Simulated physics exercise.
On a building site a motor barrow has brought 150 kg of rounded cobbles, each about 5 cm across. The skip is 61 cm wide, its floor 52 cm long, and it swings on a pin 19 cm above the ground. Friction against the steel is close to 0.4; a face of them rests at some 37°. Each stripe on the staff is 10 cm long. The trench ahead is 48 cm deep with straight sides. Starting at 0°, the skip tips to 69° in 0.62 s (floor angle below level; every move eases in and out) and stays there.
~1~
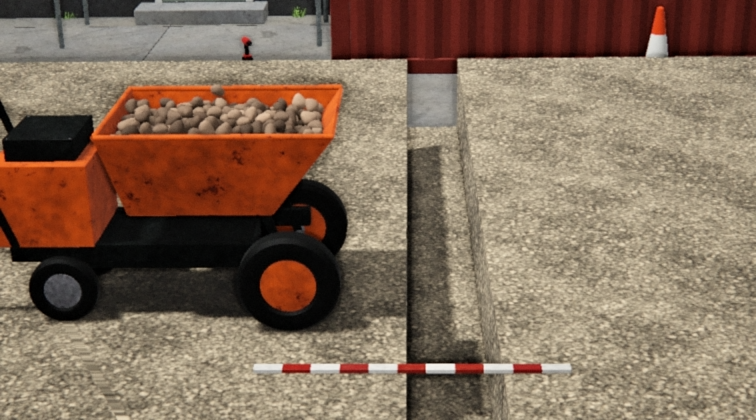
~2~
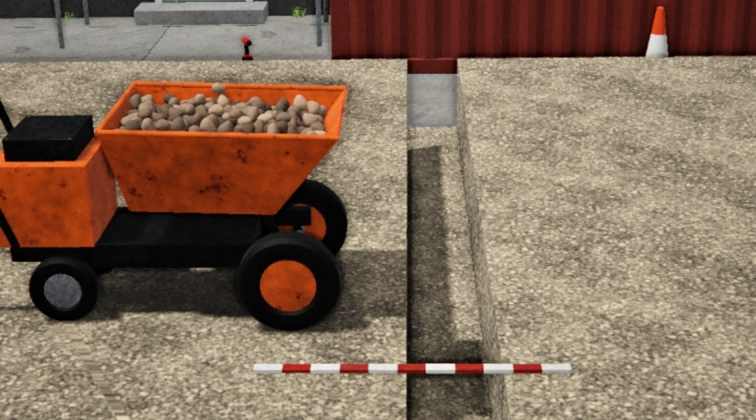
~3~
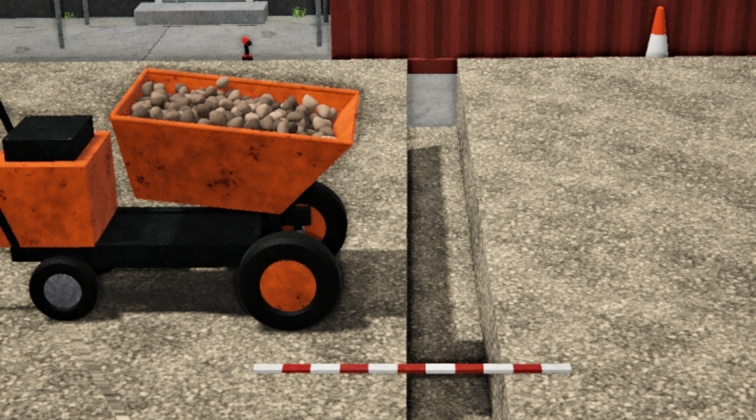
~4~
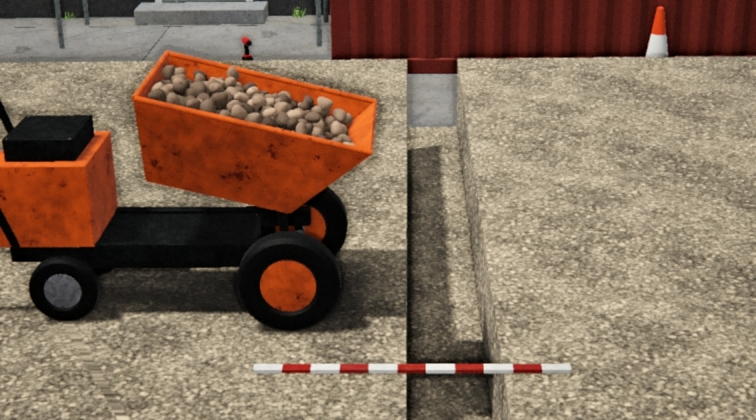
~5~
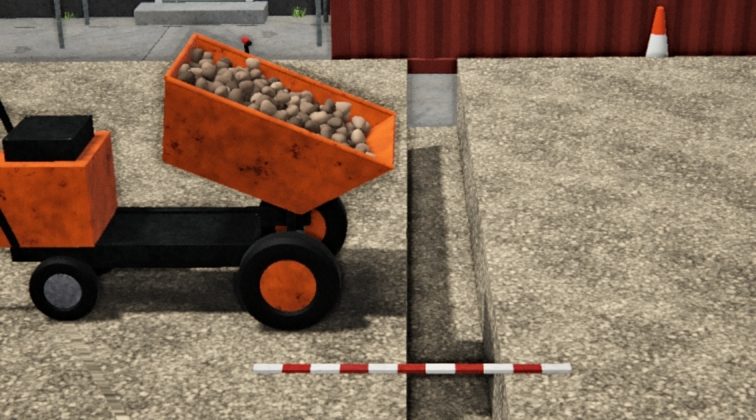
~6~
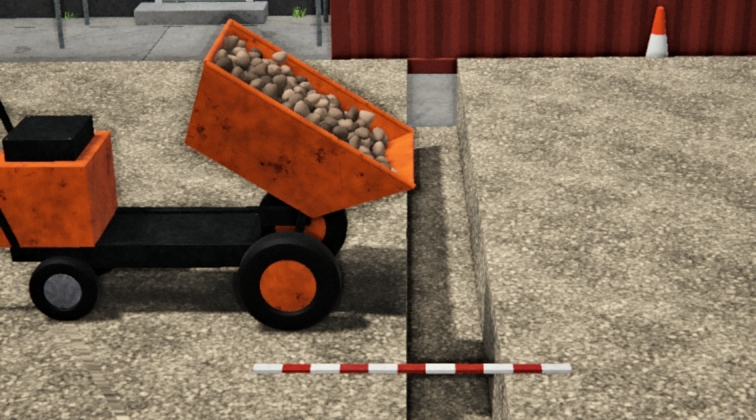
Orange skip loaded with rounded cobbles tilting steadily down to the right on a stationary motor barrow beside a straight-sided trench.
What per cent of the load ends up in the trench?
Roughly 36 per cent ends in the trench.
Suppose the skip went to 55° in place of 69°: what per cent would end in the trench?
In that case some 20 per cent.
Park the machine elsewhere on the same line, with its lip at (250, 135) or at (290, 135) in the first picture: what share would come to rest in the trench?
First some 85, then 60 per cent.
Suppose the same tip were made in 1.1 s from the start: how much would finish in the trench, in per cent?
It would be near 55 per cent.
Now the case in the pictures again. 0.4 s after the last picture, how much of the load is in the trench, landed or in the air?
Some 10 per cent.
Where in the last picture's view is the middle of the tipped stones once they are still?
Their middle is at about (537, 291).
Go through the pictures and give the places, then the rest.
The skip is at 0°, its lip at (333, 137); the top of the load is at (215, 109), in the first picture.
The skip is at 2°, its lip at (338, 138); the top of the load is at (189, 105), in the second picture.
Lip at (352, 144), floor tilted 7°, highest stones at (176, 94), in the third picture.
Lip at (371, 153), floor tilted 14°, highest stones at (178, 81), in the fourth picture.
Lip at (393, 168), floor tilted 23°, highest stones at (201, 64), in the fifth picture.
Lip at (414, 187), floor tilted 33°, highest stones at (234, 51), in the sixth picture.
Then, 0.2 s after the last picture the floor is at 58°, 100 % in the skip; the foremost stones are at (434, 209).
Then, 0.4 s after the last picture the floor is at 69°, 69 % in the skip, 9 % in the trench, 22 % past the trench; the foremost stones are at (556, 287).
Then, 0.8 s after the last picture the floor is at 69°, 22 % in the skip, 15 % in the trench, 63 % past the trench; the foremost stones are past the picture's edge.
Then, 2.7 s after the last picture the floor is at 69°, 0 % in the skip, 36 % in the trench, 64 % past the trench; the foremost stones are past the picture's edge.
